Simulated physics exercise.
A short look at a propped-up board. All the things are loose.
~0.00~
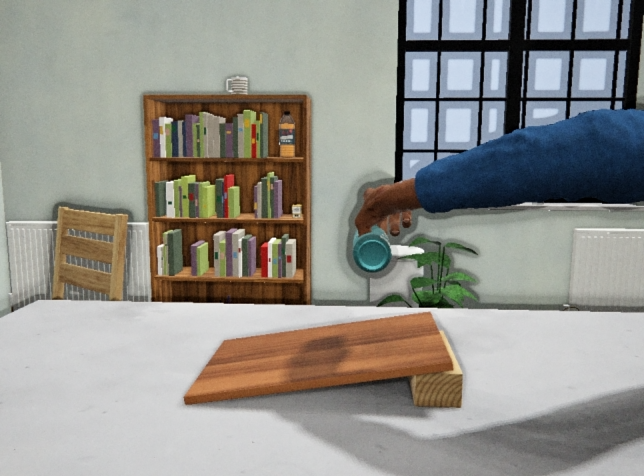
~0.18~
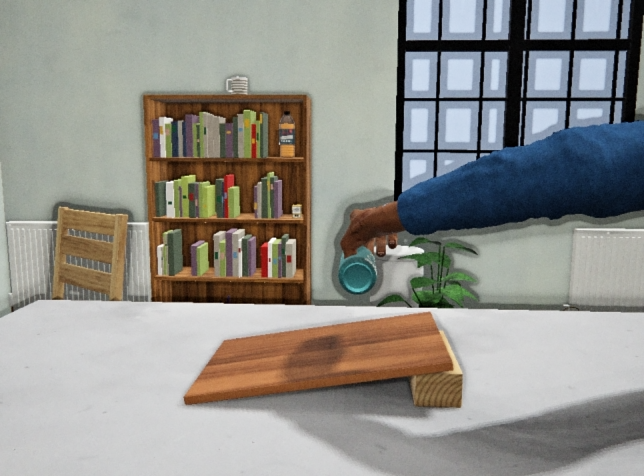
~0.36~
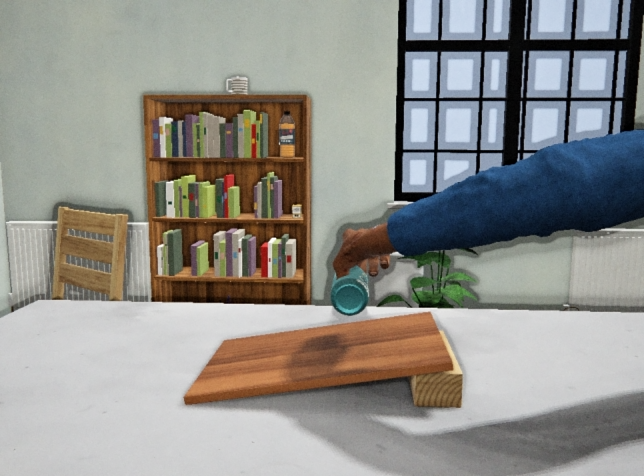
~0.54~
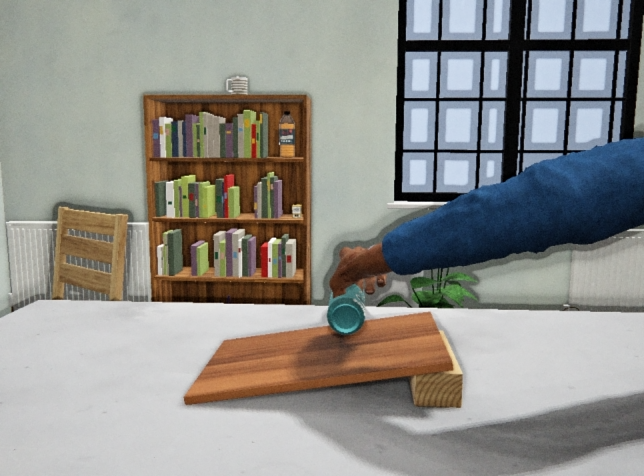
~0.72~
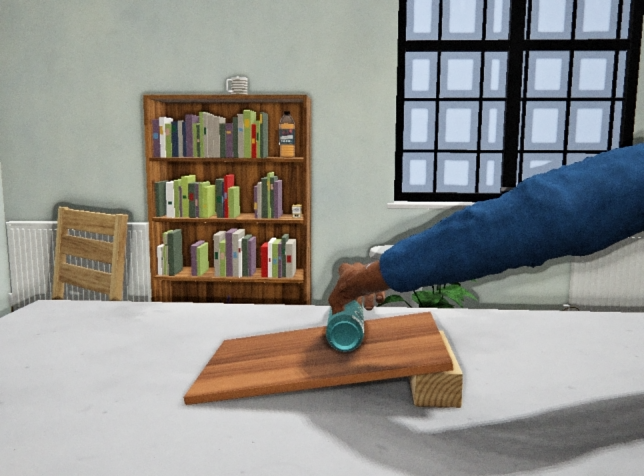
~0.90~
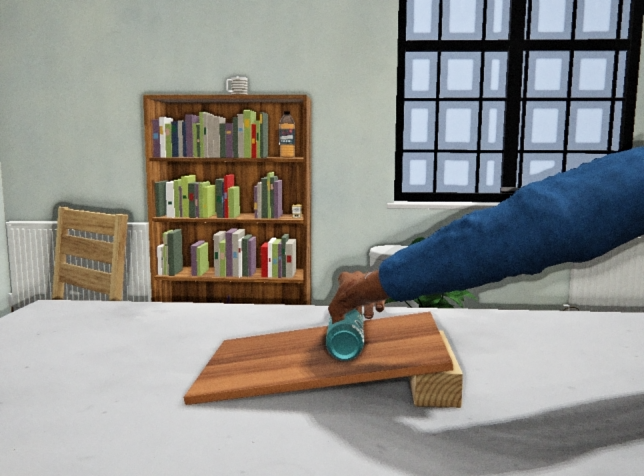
A hand in a blue sleeve lowering a turquoise can on its side onto a sloping wooden board and keeping hold.
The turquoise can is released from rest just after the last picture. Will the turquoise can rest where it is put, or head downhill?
In the end the turquoise can runs down the board.
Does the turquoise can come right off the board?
It leaves the board.
By 1.80 s, turquoise can now off the board.
By 2.40 s, things are still on the move.
By 3.00 s, as before.
When it is over (3.2 s), off the board, turquoise can. The turquoise can goes downhill.
